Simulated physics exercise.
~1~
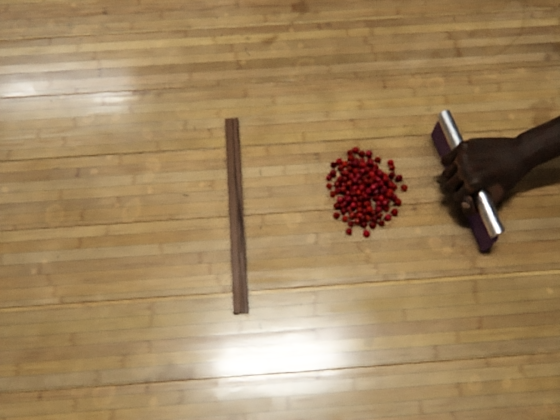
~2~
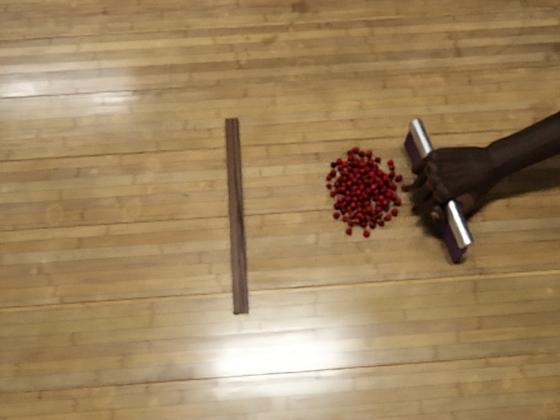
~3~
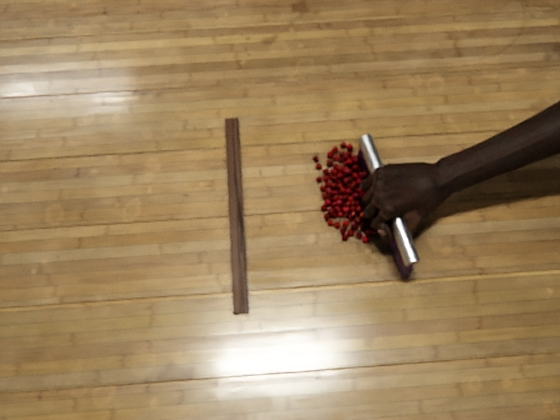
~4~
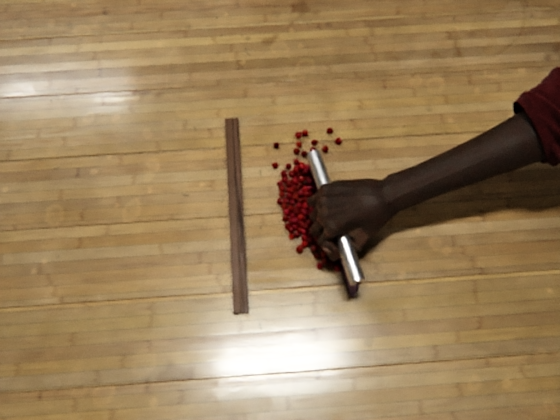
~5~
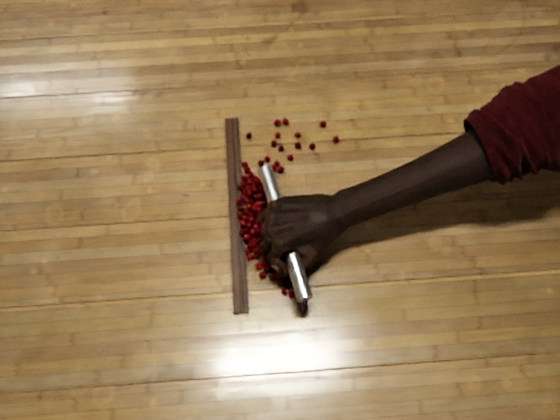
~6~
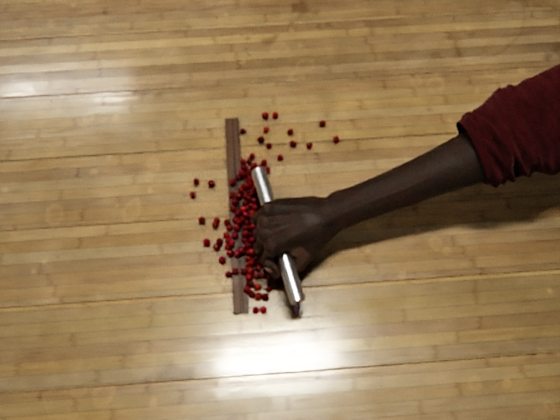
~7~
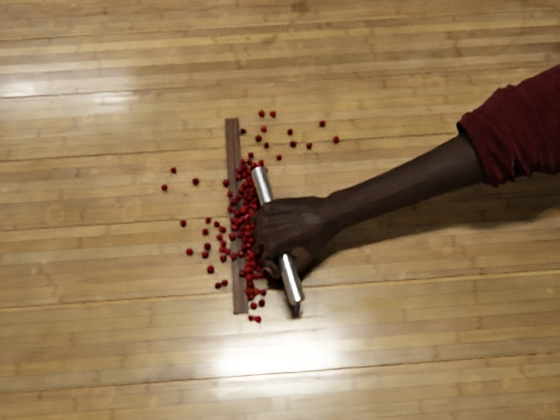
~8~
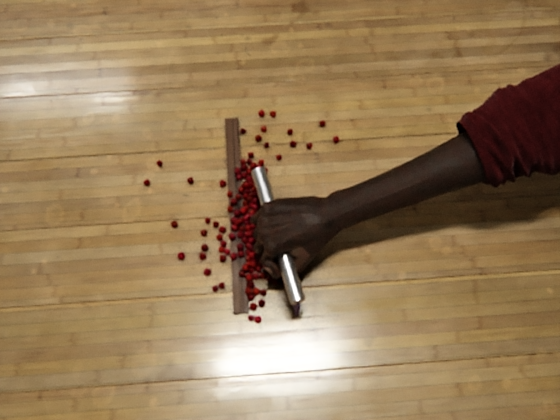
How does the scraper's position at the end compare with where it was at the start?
It started on the right side of the floor, to the right of the berry pile, and ended much farther left and a little lower, close to the dark strip.
